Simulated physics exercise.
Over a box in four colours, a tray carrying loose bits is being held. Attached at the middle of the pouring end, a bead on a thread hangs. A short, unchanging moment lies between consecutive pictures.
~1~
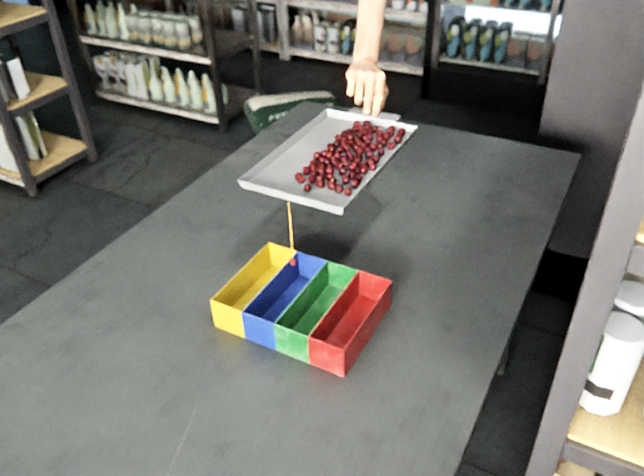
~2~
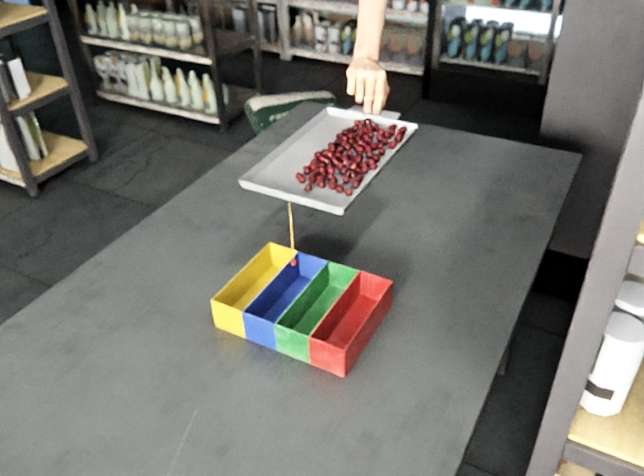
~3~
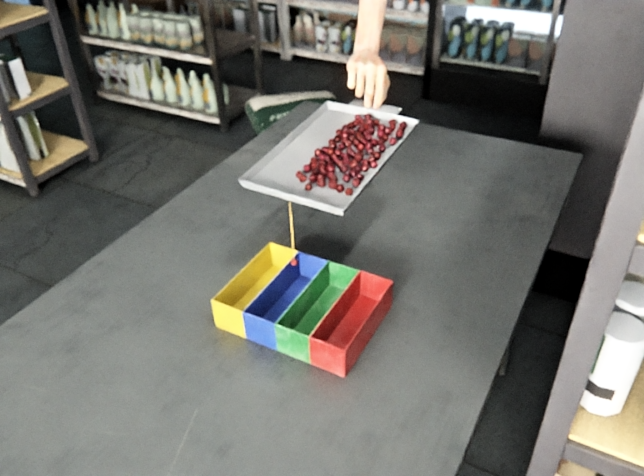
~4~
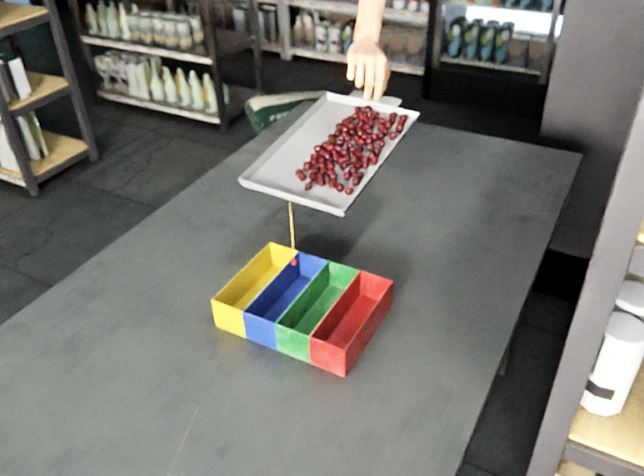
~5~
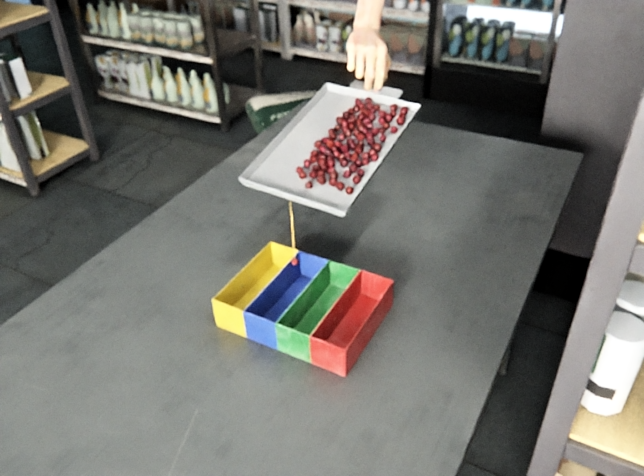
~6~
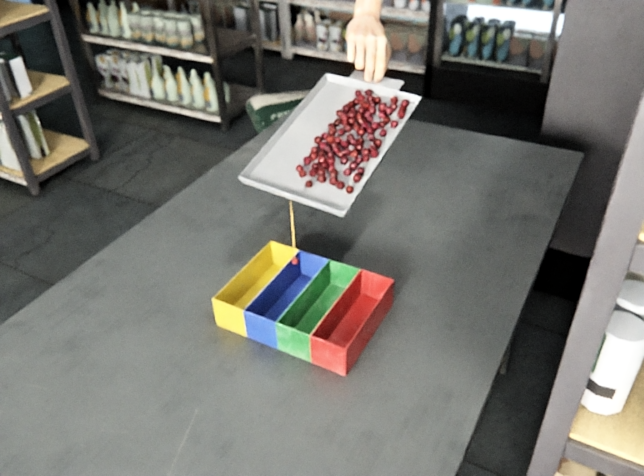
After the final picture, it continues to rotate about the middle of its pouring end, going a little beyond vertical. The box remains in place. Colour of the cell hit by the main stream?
Green.
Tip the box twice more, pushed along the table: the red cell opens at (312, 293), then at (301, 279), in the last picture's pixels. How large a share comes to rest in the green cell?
About 10 per cent, then about 10 per cent.
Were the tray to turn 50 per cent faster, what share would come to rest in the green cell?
Share: Around 50%.
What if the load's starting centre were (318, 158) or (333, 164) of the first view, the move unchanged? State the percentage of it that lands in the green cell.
Estimates in order: 40 percent, 50 percent.
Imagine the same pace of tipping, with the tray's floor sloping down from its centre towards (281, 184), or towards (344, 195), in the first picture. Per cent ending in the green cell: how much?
First heading roughly 0 %, second roughly 60 %.
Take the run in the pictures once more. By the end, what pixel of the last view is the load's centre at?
Roughly at (321, 321).
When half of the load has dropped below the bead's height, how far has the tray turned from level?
It's turned some 105 degrees by then.
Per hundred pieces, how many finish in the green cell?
It works out at some 50 %.
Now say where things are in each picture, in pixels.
The first frame shows corners of the pouring end near (241, 179) and (342, 206), level; middle of the load near (349, 154), dried cherries; bead on its thread near (293, 262); yellow cell near (228, 316); blue cell near (259, 328); green cell near (292, 341); red cell near (326, 354).
The second frame shows corners of the pouring end near (242, 179) and (342, 207), level; middle of the load near (349, 154).
The third frame shows corners of the pouring end near (242, 179) and (343, 208), tipped barely, lowest at the right corner; middle of the load near (350, 151).
The fourth frame shows corners of the pouring end near (242, 178) and (343, 209), tipped a little, lowest at the right corner; middle of the load near (350, 146).
The fifth frame shows corners of the pouring end near (242, 177) and (343, 210), tipped a little, lowest at the right corner; middle of the load near (350, 142).
The sixth frame shows corners of the pouring end near (242, 176) and (343, 210), tipped a little, lowest at the right corner; middle of the load near (350, 137); yellow cell near (230, 315); blue cell near (261, 327); green cell near (294, 340); red cell near (328, 353).
Shortly afterwards, tray tipped steeply; all but a few on the tray; only a few falling or outside the box.
Next, tray tipped right over; all but a few on the tray; only a few in the red cell; only a few in the green cell; only a few in the blue cell.
Some moments later, tray tipped past a quarter turn; near half in the green cell; near a third in the red cell; near a quarter in the blue cell; only a few in the yellow cell; only a few falling or outside the box.
In the end, tray tipped past a quarter turn; near half in the green cell; near a third in the red cell; near a quarter in the blue cell; only a few in the yellow cell; only a few outside the box.
